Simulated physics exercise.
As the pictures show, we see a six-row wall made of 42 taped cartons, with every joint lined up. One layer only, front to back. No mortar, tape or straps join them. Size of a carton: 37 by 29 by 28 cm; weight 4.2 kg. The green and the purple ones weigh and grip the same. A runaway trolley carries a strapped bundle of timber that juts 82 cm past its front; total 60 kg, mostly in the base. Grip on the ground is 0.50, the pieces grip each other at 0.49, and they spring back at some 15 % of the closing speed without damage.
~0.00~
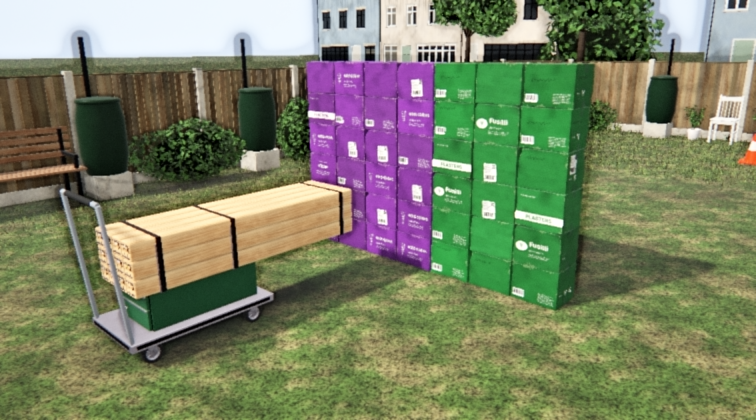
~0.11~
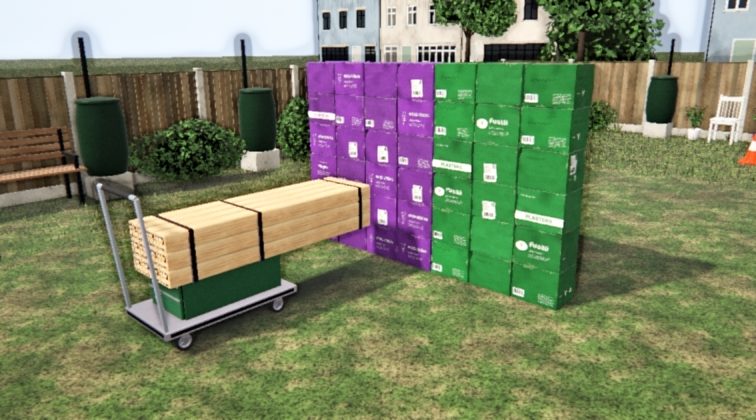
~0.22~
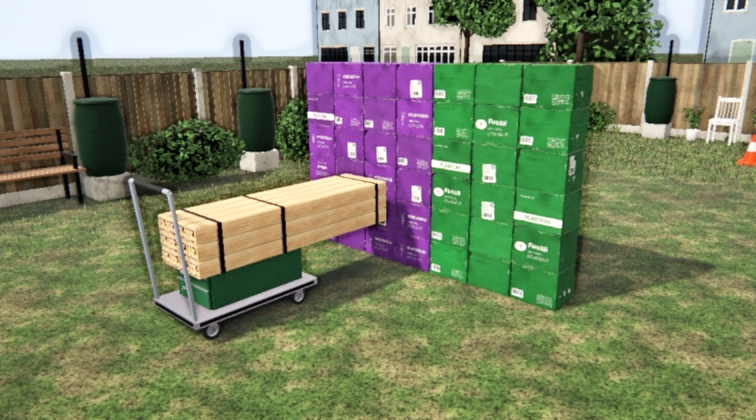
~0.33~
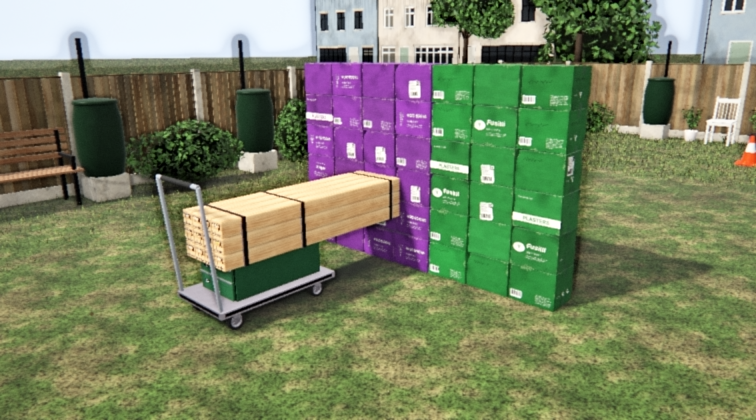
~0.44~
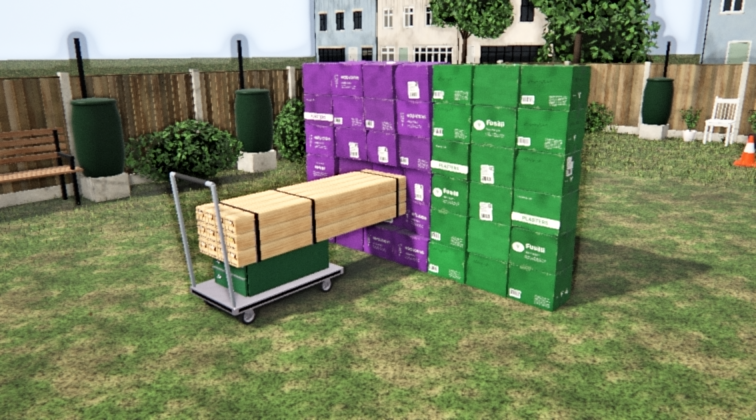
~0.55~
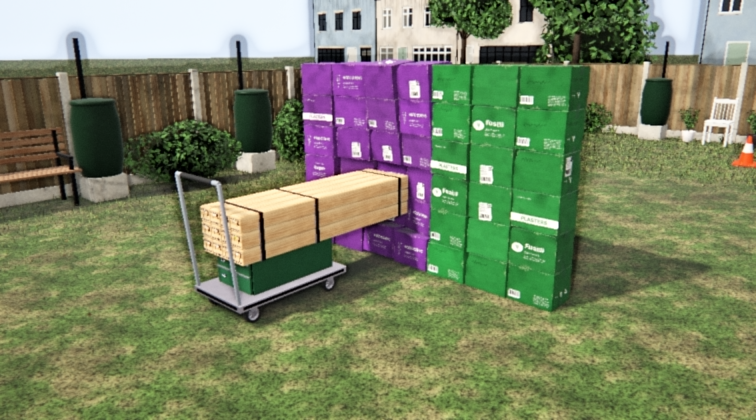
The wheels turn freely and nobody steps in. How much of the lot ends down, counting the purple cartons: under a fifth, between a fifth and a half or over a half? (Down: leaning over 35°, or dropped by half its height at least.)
Ending down: Over a half.
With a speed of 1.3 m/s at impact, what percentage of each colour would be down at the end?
Then green 0, purple 0 per cent.
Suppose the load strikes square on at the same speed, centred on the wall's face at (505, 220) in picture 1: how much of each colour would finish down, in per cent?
Then green 60, purple 0 per cent.
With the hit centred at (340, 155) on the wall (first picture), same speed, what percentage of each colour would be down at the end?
Then green 0, purple 50 per cent.
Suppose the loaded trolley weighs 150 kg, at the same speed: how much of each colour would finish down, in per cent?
In that case green 0, purple 60 per cent.
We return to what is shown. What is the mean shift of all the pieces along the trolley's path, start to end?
About 40 cm.
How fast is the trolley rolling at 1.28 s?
Roughly 0.0 m/s.
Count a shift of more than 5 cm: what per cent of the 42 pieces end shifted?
Shifted: 35 per cent.
Around 1.28 s, load 18 cm past the wall's line, stopped; none of the 24 purple cartons down (0 of 42 in all colours); top purple carton tipped 29°, 11 cm lower.
Around 1.74 s, load 18 cm past the wall's line, stopped; 15 of the 24 purple cartons down (15 of 42 in all colours); top purple carton on its side.
Finally (2.6 s), load 18 cm past the wall's line, stopped; 15 of the 24 purple cartons down (15 of 42 in all colours); top purple carton on its side; top green carton unmoved. That is 62 per cent. Seen by the last camera, middles, top purple carton near (514, 201), top green carton near (462, 84).
